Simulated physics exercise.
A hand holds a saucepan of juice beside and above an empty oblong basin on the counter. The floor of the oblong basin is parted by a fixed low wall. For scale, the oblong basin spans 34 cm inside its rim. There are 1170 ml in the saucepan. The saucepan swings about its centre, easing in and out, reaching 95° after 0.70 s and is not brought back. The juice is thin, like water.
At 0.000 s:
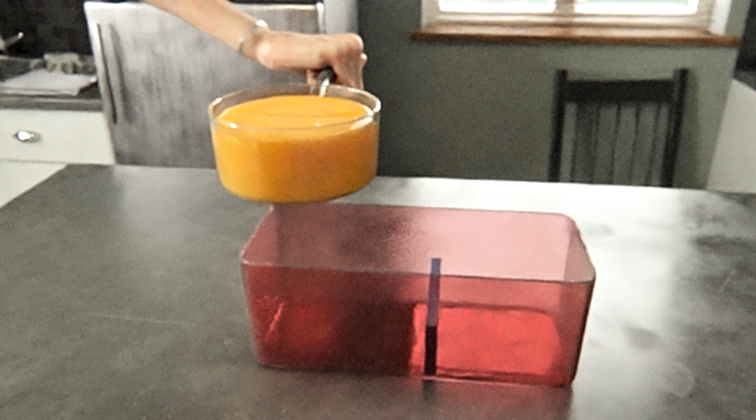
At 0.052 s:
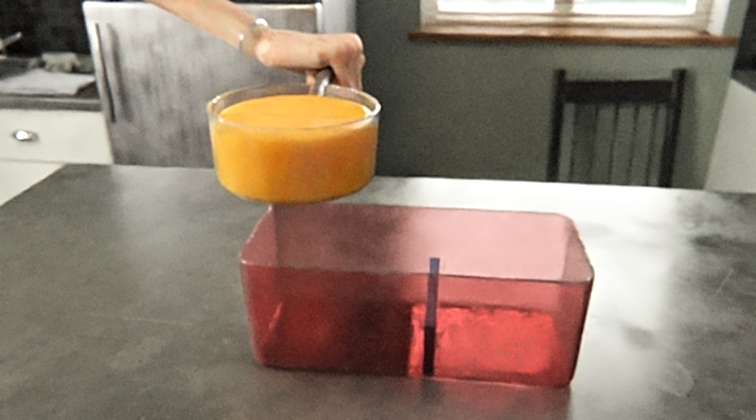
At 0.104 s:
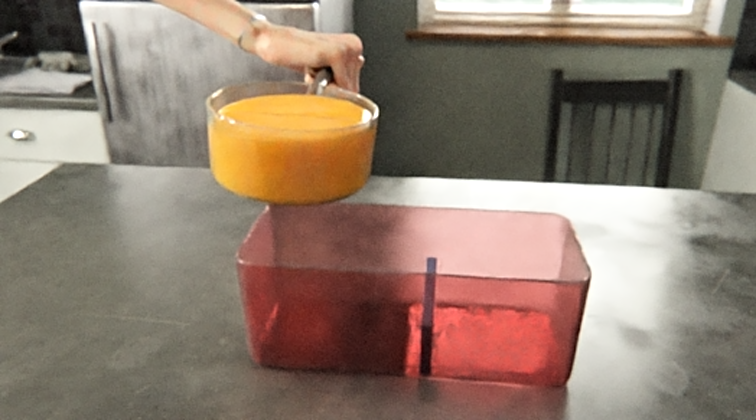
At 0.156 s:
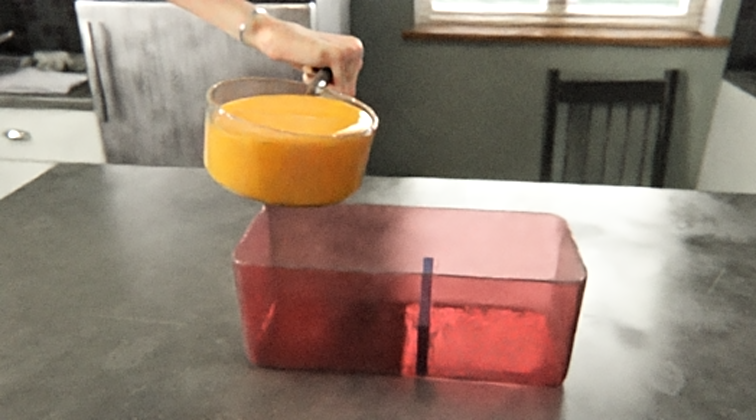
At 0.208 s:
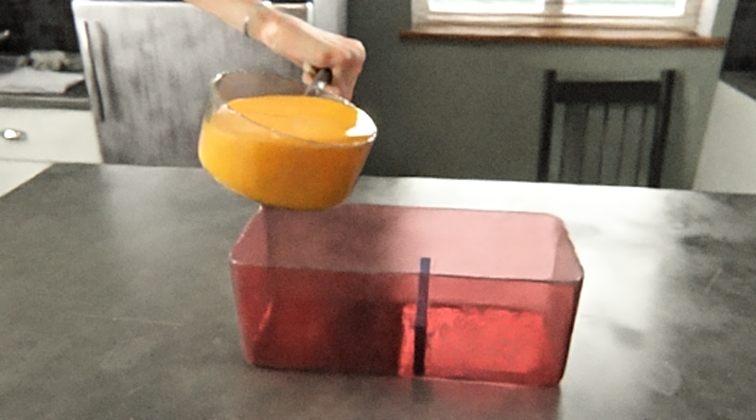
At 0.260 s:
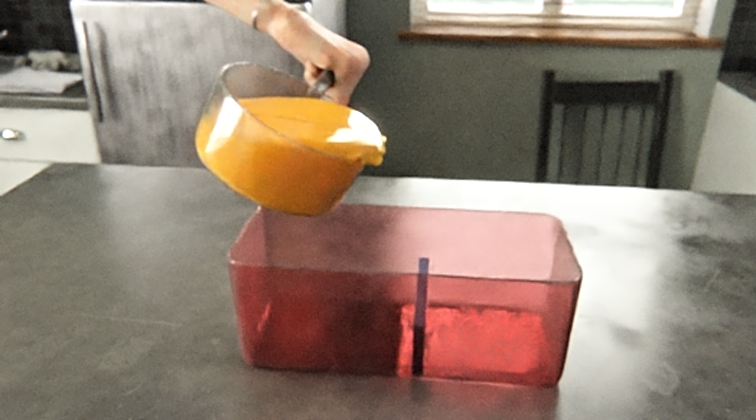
A glass saucepan of orange juice, held by a hand above an empty red see-through basin on the counter, tilted slowly to the right until the juice began to run over its rim.
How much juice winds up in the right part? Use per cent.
About 35 per cent.
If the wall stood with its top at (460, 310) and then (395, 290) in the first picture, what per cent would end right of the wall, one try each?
First 25, then 75 per cent.
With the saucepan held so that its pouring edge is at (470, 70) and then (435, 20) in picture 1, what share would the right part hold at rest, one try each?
In turn about 85 and 85 per cent.
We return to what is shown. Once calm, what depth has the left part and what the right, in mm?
Some 28 mm on the left and 22 mm on the right.
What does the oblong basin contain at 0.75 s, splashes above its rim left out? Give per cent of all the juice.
Some 86 per cent.
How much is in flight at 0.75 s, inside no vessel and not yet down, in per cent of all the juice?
Some 4 per cent.
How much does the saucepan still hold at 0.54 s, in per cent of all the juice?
Near 32 in a hundred.
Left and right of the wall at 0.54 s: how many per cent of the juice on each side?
Some 16 per cent left and 24 right.
Then, 0.54 s in, the tilt is 84° and 31 per cent is still to pour, 16 is left of the wall and 23 right of it.
Then, 0.75 s in, the tilt is 95° and 8 per cent is still to pour, 52 is left of the wall and 35 right of it.
Then, 0.96 s in, the tilt is 95° and 2 per cent is still to pour, 57 is left of the wall and 35 right of it.
Then, 1.20 s in, the tilt is 95° and 1 per cent is still to pour, 60 is left of the wall and 35 right of it.
Finally, 60 per cent lies left of the wall, 35 right of it and 4 outside.
